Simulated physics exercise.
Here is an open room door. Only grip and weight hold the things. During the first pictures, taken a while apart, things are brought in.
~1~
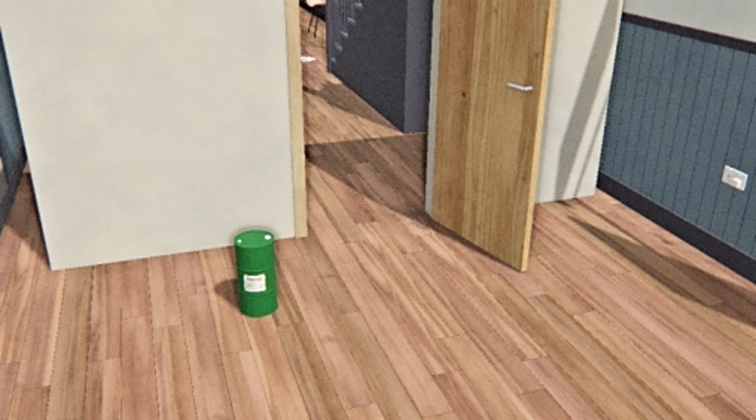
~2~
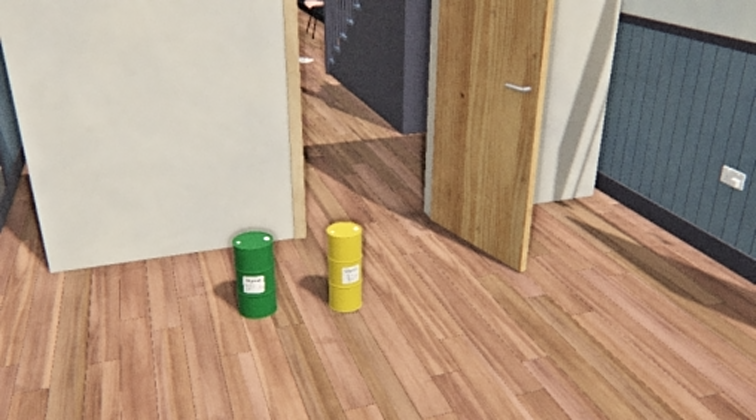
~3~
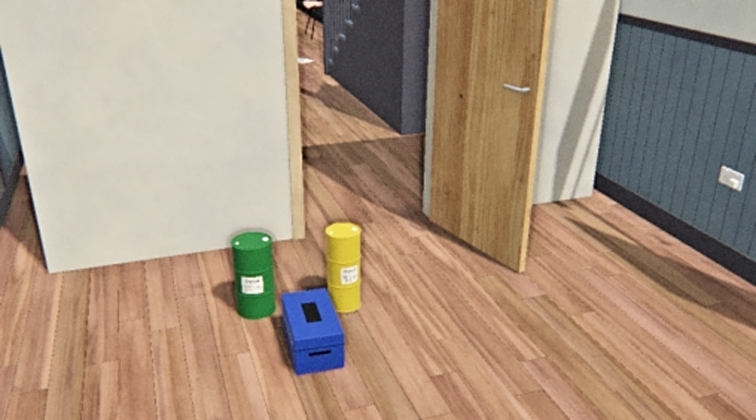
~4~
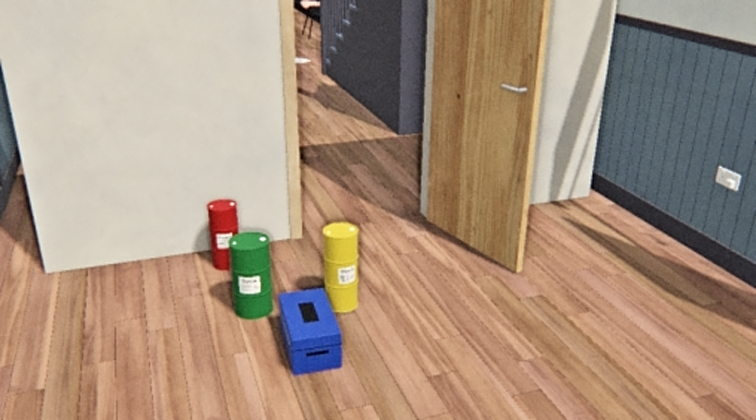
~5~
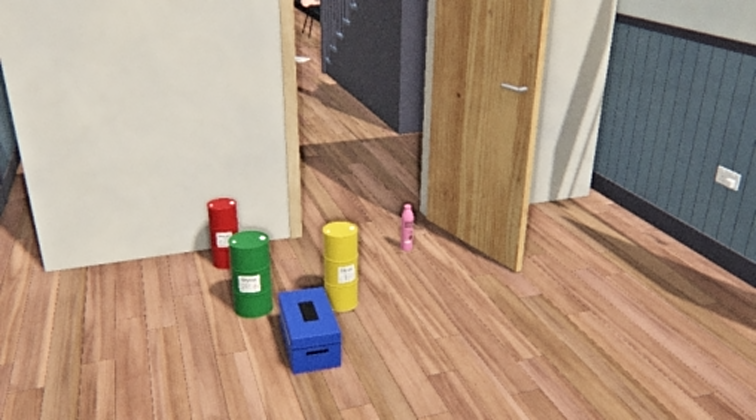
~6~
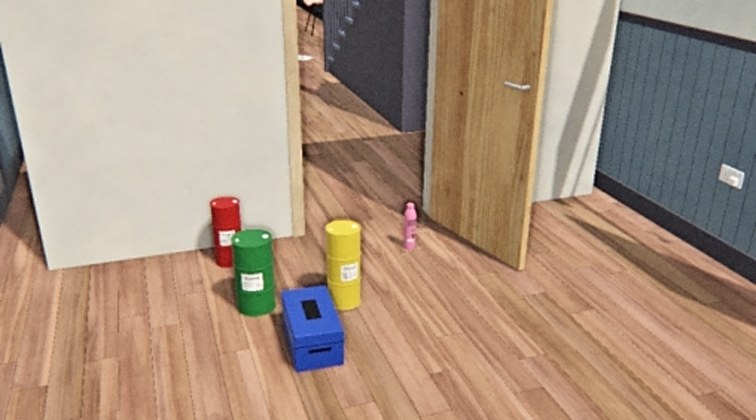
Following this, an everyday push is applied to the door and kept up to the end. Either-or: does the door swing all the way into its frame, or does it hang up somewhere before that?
Turns out the door touches the frame just fine.
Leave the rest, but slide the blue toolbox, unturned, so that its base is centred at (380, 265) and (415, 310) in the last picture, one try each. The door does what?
In order, the door is hindered, then swings completely to.
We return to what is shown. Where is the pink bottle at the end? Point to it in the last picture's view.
Near pixel (343, 209).
Then, 1.60 s on from there, open by 57°.
Then, 2.30 s on from there, open by 26°; pink bottle shifted well along near (374, 217).
Then, 2.90 s on from there, open by 0°; pink bottle shifted well along near (355, 204).
In the end, open by 0°; toppled on the floor, pink bottle; the other 4 unmoved. At the end, from the last picture's camera, pink bottle near (344, 209).
